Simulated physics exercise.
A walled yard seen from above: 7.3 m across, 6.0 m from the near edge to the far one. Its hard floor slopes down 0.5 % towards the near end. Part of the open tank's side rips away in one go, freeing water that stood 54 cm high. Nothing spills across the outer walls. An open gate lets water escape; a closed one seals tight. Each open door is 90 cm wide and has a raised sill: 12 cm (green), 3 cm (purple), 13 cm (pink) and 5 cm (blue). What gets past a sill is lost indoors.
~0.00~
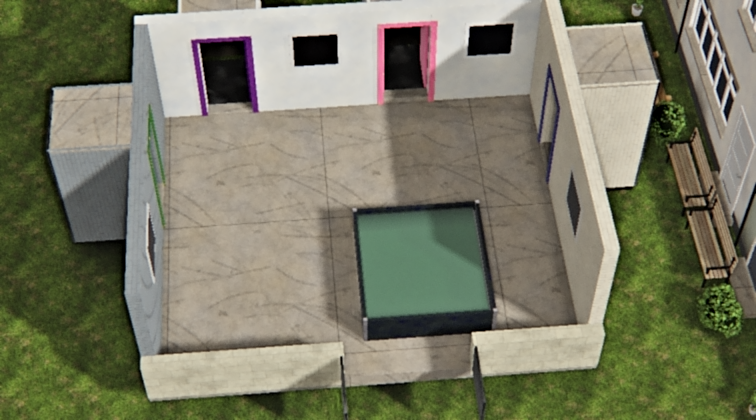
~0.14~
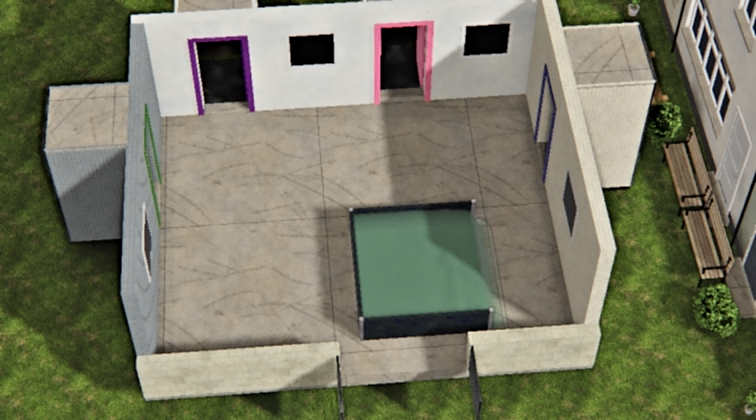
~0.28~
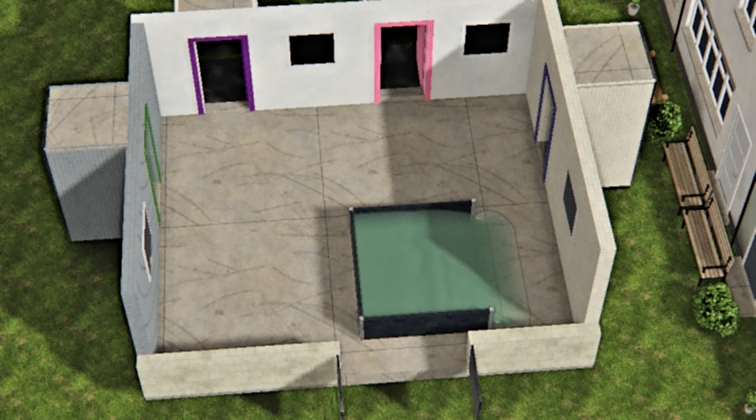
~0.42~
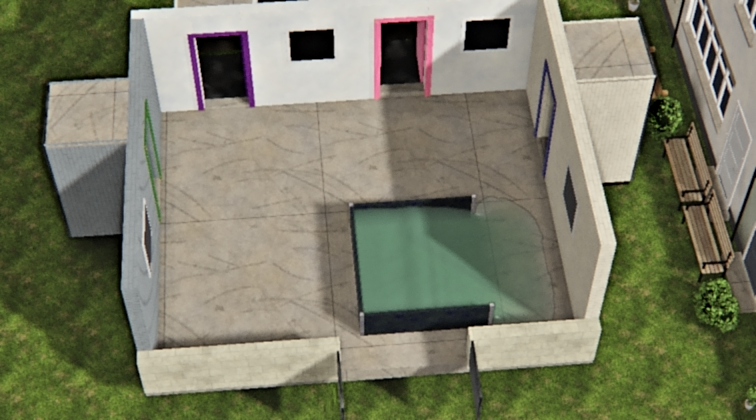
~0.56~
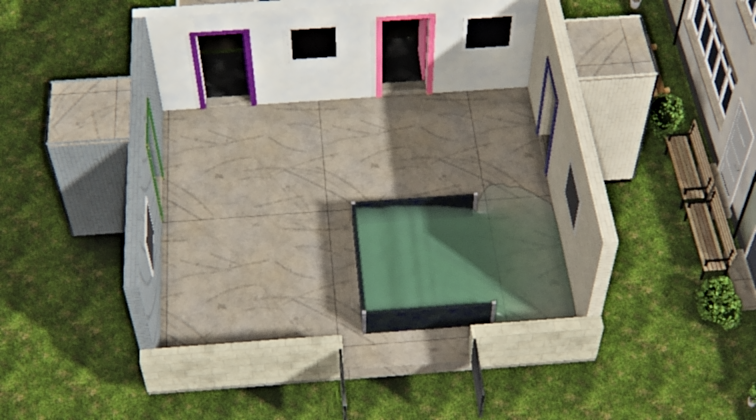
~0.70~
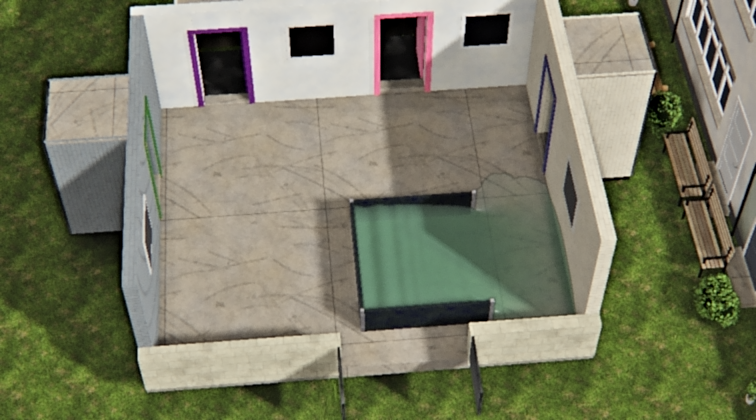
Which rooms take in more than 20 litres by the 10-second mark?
Within that time: At the green door it stays under the limit; at the purple door it keeps below the limit; at the pink door it does not reach the limit; at the blue door it goes over the limit.
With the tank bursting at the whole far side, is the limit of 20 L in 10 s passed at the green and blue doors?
Against that limit: Green below, blue over.
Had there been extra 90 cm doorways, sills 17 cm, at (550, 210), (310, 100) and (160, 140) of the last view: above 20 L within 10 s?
In turn: Past it, not over, under.
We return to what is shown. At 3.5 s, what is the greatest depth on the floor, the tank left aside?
Roughly 26 cm.
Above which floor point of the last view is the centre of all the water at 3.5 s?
Near (476, 244).
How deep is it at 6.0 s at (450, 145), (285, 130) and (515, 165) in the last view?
About 7, 4 and 7 cm.
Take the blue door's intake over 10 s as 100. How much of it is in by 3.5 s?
Some 35 per cent by then.
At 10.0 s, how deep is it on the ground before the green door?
Some 7.0 cm.
After 1.4 s water covers 15 % of the floor and is deepest (42 cm) near (572, 338); green door not reached, purple door not reached, pink door not reached, blue door 7 cm at the sill, 0 L in.
After 2.2 s water covers 20 % of the floor and is deepest (44 cm) near (572, 338); green door not reached, purple door not reached, pink door not reached, blue door 11 cm at the sill, 5 L in.
After 3.5 s water covers 40 % of the floor and is deepest (26 cm) near (531, 341); green door not reached, purple door not reached, pink door 11 cm at the sill, 0 L in, blue door 10 cm at the sill, 24 L in.
After 6.0 s water covers 70 % of the floor and is deepest (14 cm) near (527, 122); green door not reached, purple door 4 cm at the sill, 0 L in, pink door 9 cm at the sill, 0 L in, blue door 7 cm at the sill, 41 L in.
After 10.0 s water covers 95 % of the floor and is deepest (12 cm) near (508, 325); green door 7 cm at the sill, 0 L in, purple door 4 cm at the sill, 1 L in, pink door 5 cm at the sill, 0 L in, blue door 8 cm at the sill, 70 L in.
